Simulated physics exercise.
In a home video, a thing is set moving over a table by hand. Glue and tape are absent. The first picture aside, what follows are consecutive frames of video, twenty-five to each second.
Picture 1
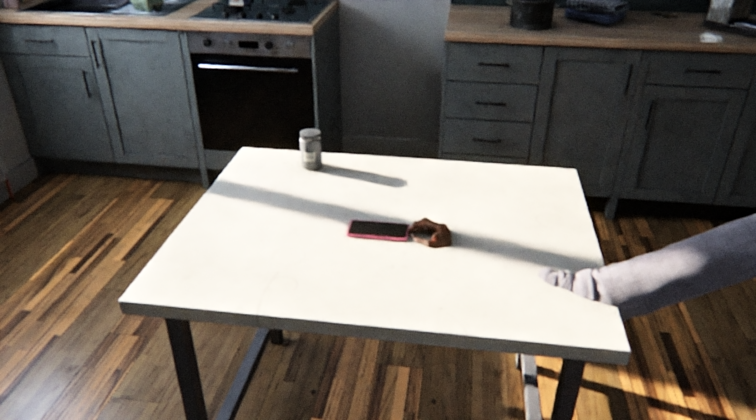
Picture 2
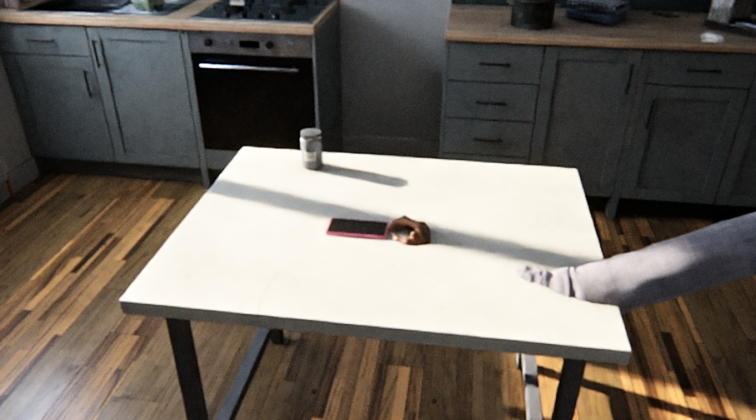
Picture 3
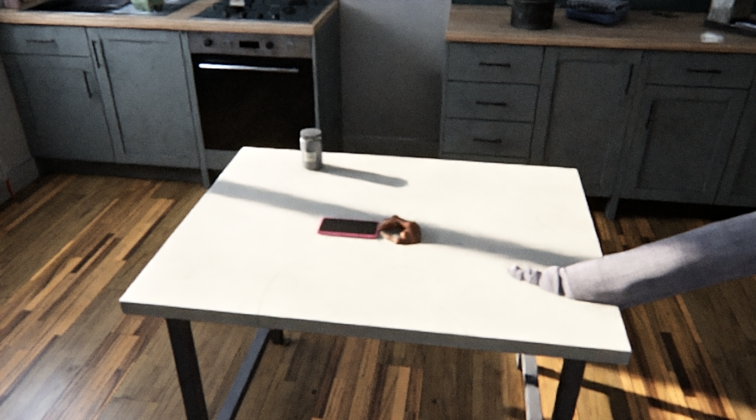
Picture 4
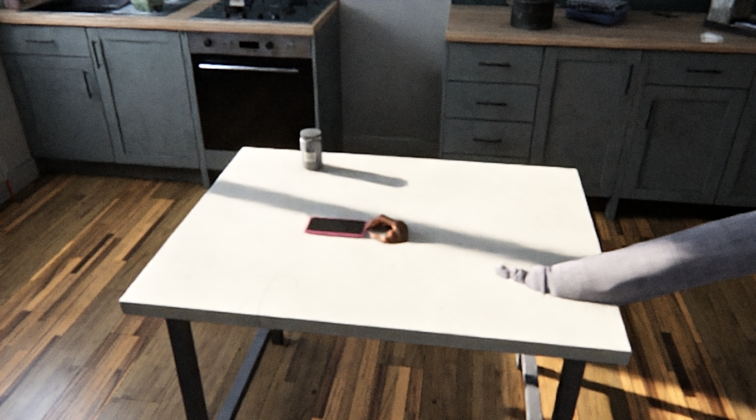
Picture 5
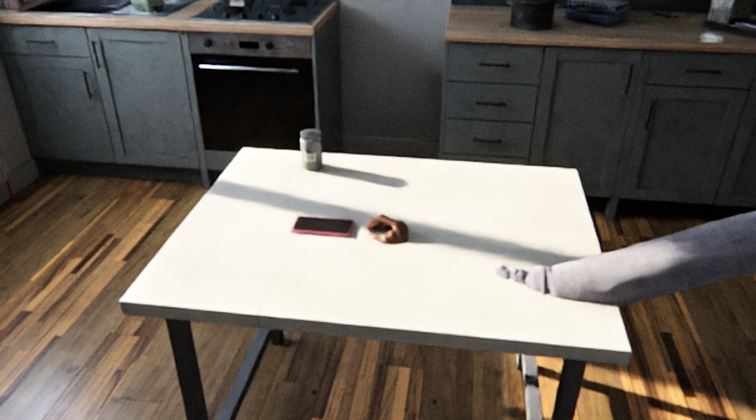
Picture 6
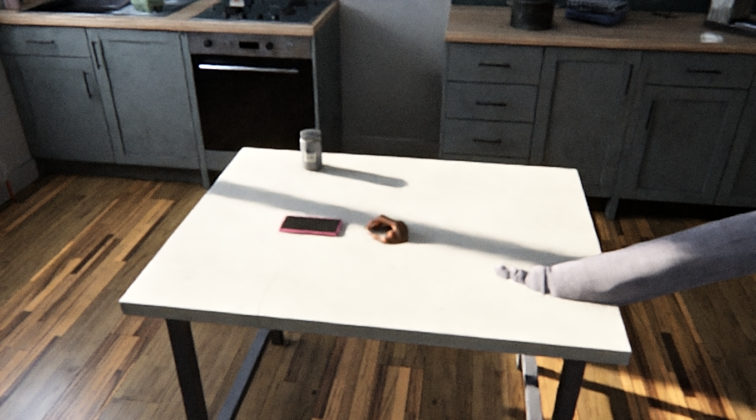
A pink phone slides left across a white kitchen table with a small brown object beside it, while a grey-sleeved arm at right also moves left; then the arm and object stay still as the phone slides farther left.
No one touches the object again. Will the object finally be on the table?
See, the table still has it at the end.
Then, 0.10 s on from there, pink phone shifted about its own width near (286, 223).
Then, 0.20 s on from there, pink phone shifted about its own width near (268, 222).
Then, 0.30 s on from there, pink phone shifted about its own width near (258, 221).
In the end, moved from the start, pink phone. At the end, from the last picture's camera, pink phone near (256, 221).
